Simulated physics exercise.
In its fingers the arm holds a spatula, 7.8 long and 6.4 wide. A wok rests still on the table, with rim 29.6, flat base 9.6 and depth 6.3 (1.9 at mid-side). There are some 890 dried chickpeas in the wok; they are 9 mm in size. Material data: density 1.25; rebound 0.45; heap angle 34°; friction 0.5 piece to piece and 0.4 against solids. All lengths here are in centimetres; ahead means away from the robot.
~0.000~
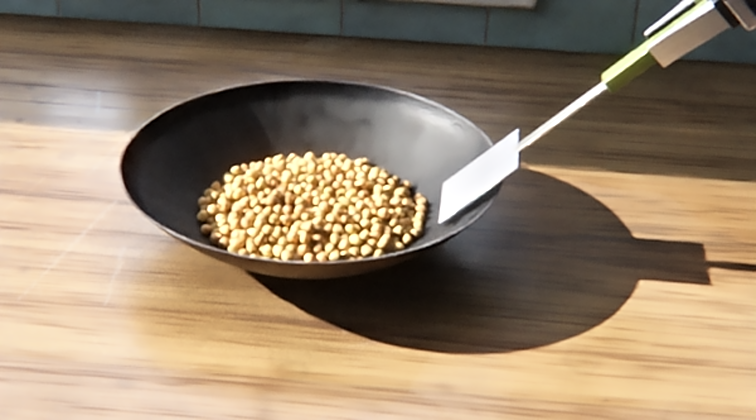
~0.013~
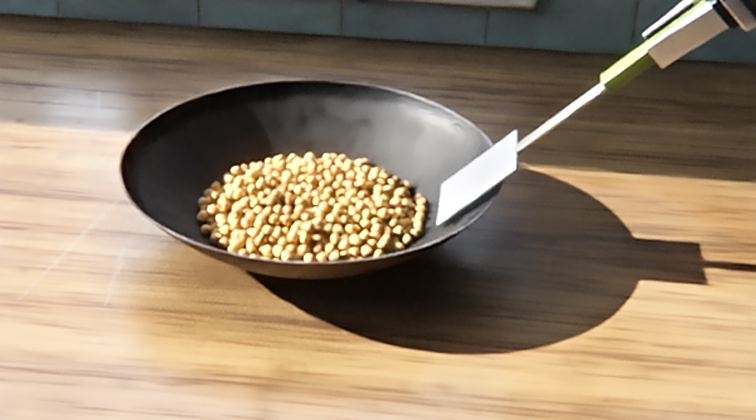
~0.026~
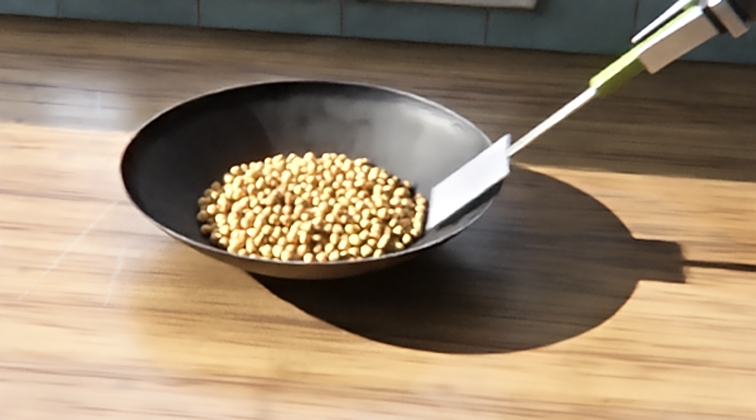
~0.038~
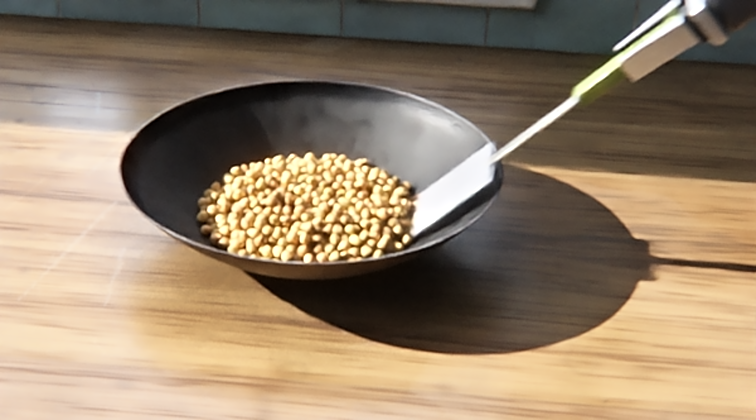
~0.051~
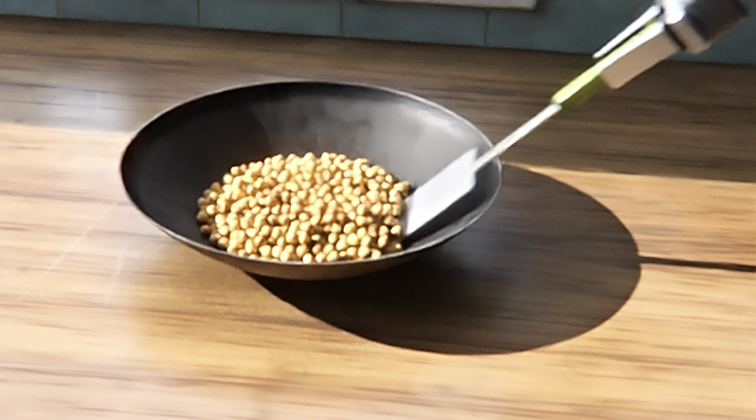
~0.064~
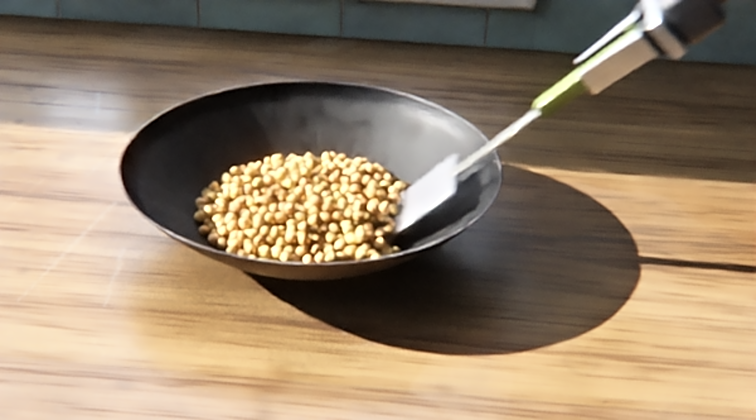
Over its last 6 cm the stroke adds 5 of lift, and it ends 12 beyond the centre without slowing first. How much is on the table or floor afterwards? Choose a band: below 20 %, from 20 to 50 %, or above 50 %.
From 20 to 50 %.
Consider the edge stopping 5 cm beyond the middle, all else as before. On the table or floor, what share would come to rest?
That would be something like 10 in a hundred.
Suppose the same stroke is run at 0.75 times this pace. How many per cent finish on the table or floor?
About 25 per cent.
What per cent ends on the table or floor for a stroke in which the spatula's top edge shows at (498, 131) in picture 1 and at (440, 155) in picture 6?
Some 25 percent ends up on the table or floor.
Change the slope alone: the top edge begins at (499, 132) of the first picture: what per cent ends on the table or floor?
About 30 per cent.
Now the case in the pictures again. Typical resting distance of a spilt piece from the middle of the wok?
Roughly 58 centimetres.
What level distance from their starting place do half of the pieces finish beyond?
The answer is about 5 cm.
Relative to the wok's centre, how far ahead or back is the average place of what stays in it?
Ahead of centre, near 3.0 centimetres.
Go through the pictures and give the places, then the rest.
The first frame shows spatula top edge at (519, 148), sloping 44°; upper third of the load around (314, 201), from x 205 to 420, top at y 160; 893 in the wok.
The second frame shows spatula top edge at (517, 149), sloping 44°; upper third of the load around (314, 201), from x 205 to 420, top at y 160.
The third frame shows spatula top edge at (508, 154), sloping 44°; upper third of the load around (314, 202), from x 205 to 420, top at y 160.
The fourth frame shows spatula top edge at (492, 161), sloping 44°; upper third of the load around (313, 201), from x 205 to 420, top at y 160.
The fifth frame shows spatula top edge at (473, 168), sloping 44°; upper third of the load around (318, 201), from x 205 to 410, top at y 160.
The sixth frame shows spatula top edge at (455, 173), sloping 44°; upper third of the load around (318, 200), from x 200 to 405, top at y 155; 893 in the wok.
By 0.12 s, sloping 44°, highest piece 6 above the table; 893 in the wok.
By 0.18 s, sloping 44°, highest piece 8 above the table; 893 in the wok.
By 0.41 s, sloping 44°, highest piece 27 above the table; 620 in the wok, 96 on the table or floor, 177 on the blade or in flight.
By 1.46 s, sloping 44°, highest piece 5 above the table; 619 in the wok, 274 on the table or floor.
Final count, 619 in the wok, 274 on the table or floor. That is 31 % on the table or floor.
